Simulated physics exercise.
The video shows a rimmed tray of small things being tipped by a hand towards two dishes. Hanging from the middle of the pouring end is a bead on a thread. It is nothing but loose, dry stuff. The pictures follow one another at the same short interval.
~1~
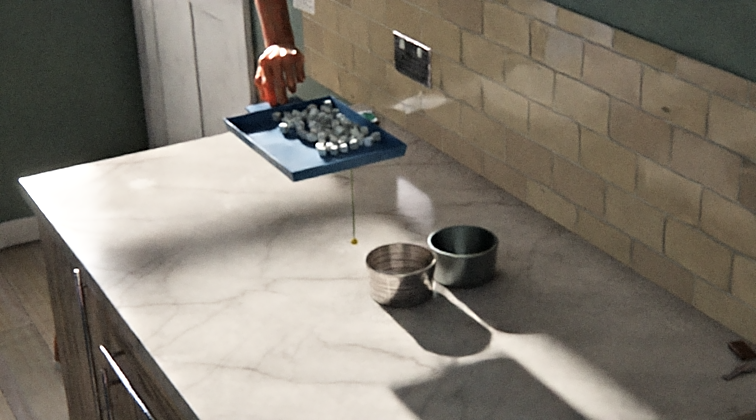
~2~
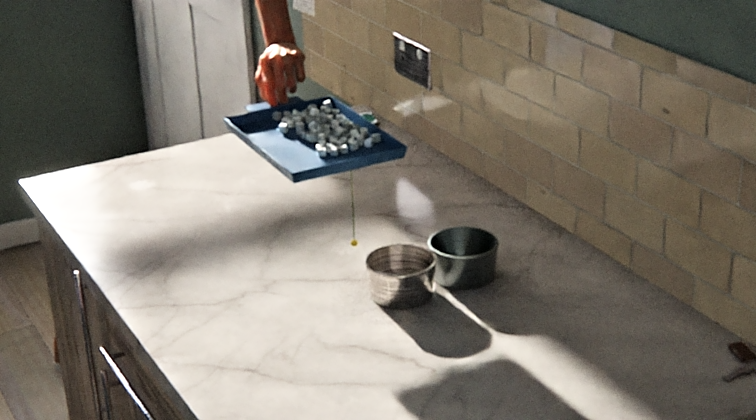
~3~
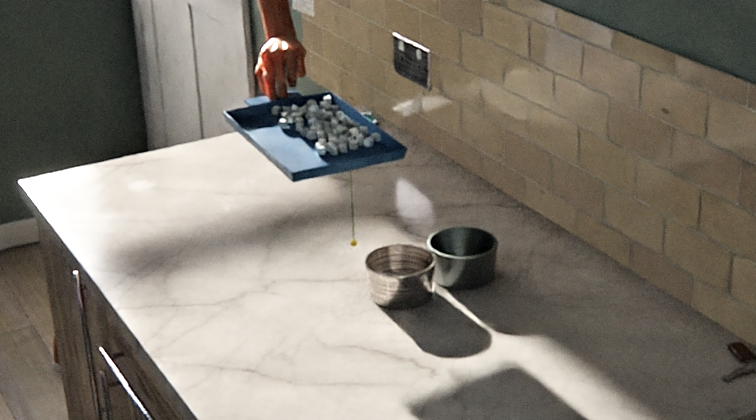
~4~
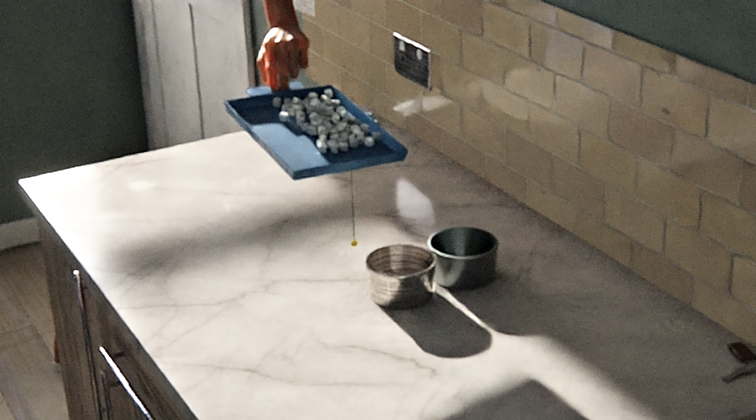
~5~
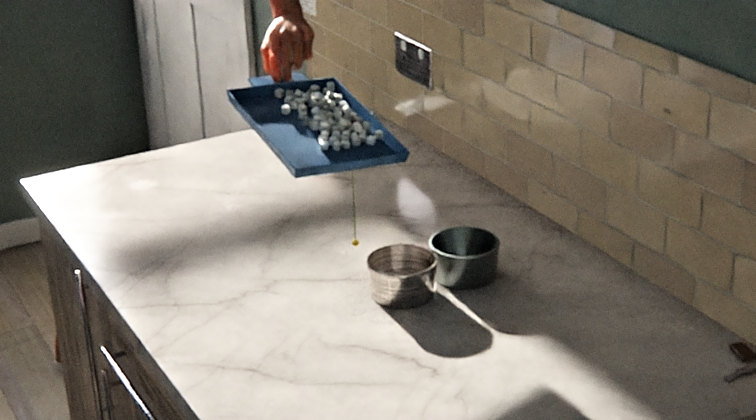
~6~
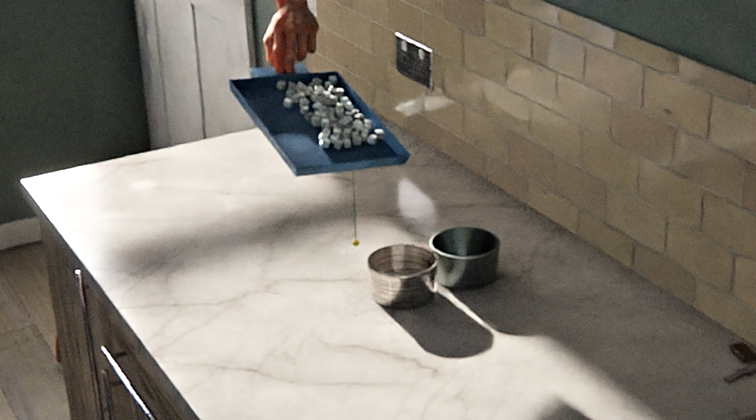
A hand raises the back of a blue tray of small pale cubes above two dishes.
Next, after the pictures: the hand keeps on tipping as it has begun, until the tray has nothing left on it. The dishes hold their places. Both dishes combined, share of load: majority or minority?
Majority.
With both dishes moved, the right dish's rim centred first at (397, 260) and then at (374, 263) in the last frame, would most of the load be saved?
The dishes end up with the lesser share in the first try and the lesser share in the second.
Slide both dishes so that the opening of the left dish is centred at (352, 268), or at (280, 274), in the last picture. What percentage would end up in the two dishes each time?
Close to 70 in a hundred, then close to 0 in a hundred.
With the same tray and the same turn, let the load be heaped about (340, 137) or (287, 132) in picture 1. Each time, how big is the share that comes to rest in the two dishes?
The first start yields 60 per cent, the second 60 per cent.
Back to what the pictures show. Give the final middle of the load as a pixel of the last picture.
Last view, centre at rest - approx. (433, 277).
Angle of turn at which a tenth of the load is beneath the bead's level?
Near 110 degrees.
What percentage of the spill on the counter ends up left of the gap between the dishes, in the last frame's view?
Estimate: About 70 per cent.
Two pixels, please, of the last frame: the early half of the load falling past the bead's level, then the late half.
Near (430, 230) to start, and near (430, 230) afterwards.
Soon, tray tipped steeply; nearly all on the tray; a stray few in the air.
A while on, tray tipped right over; nearly all on the tray; a stray few in the right dish; a stray few outside both.
Towards the end, tray tipped past a quarter turn; about a third in the left dish; about a third in the right dish; about a third outside both.
Finally, tray tipped past a quarter turn; about a third in the left dish; about a third in the right dish; about a third outside both.
